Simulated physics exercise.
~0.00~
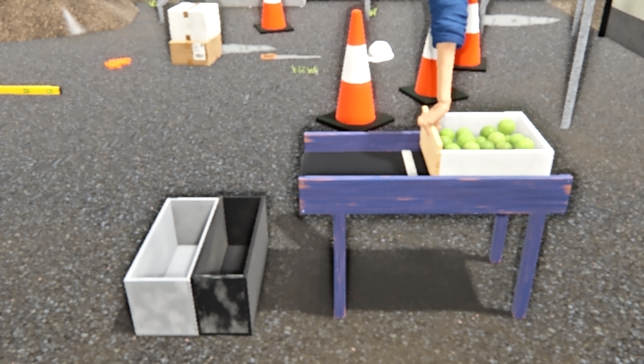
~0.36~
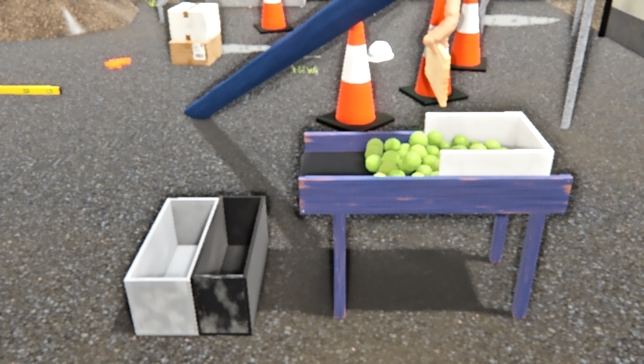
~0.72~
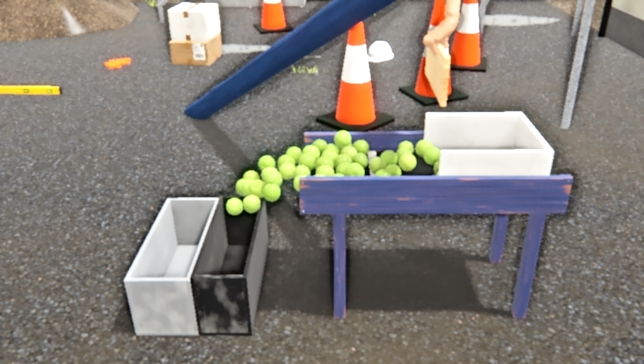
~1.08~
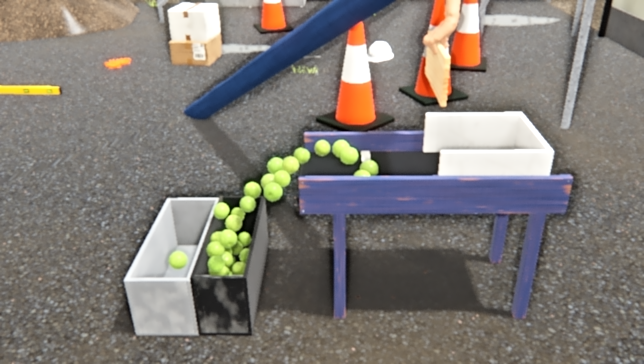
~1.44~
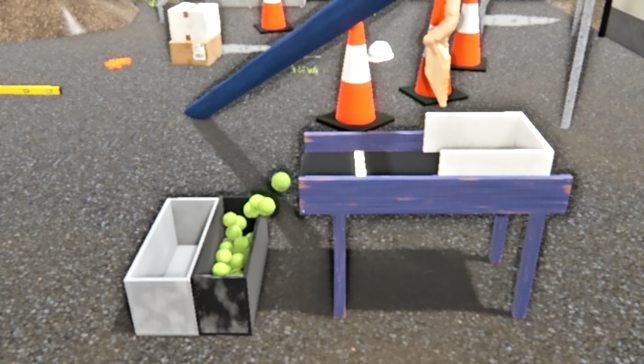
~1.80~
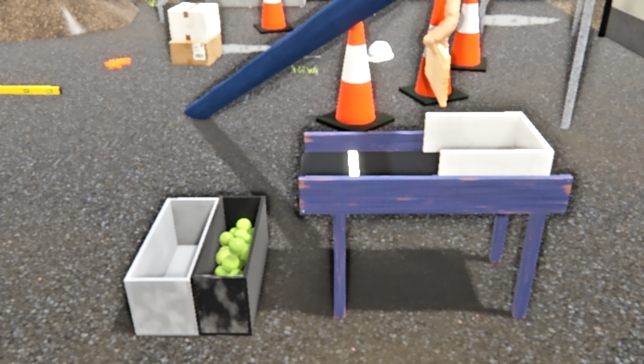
Green apples riding a belt leftward from a white pen after a hand lifts its gate, tumbling mostly into a black bin.
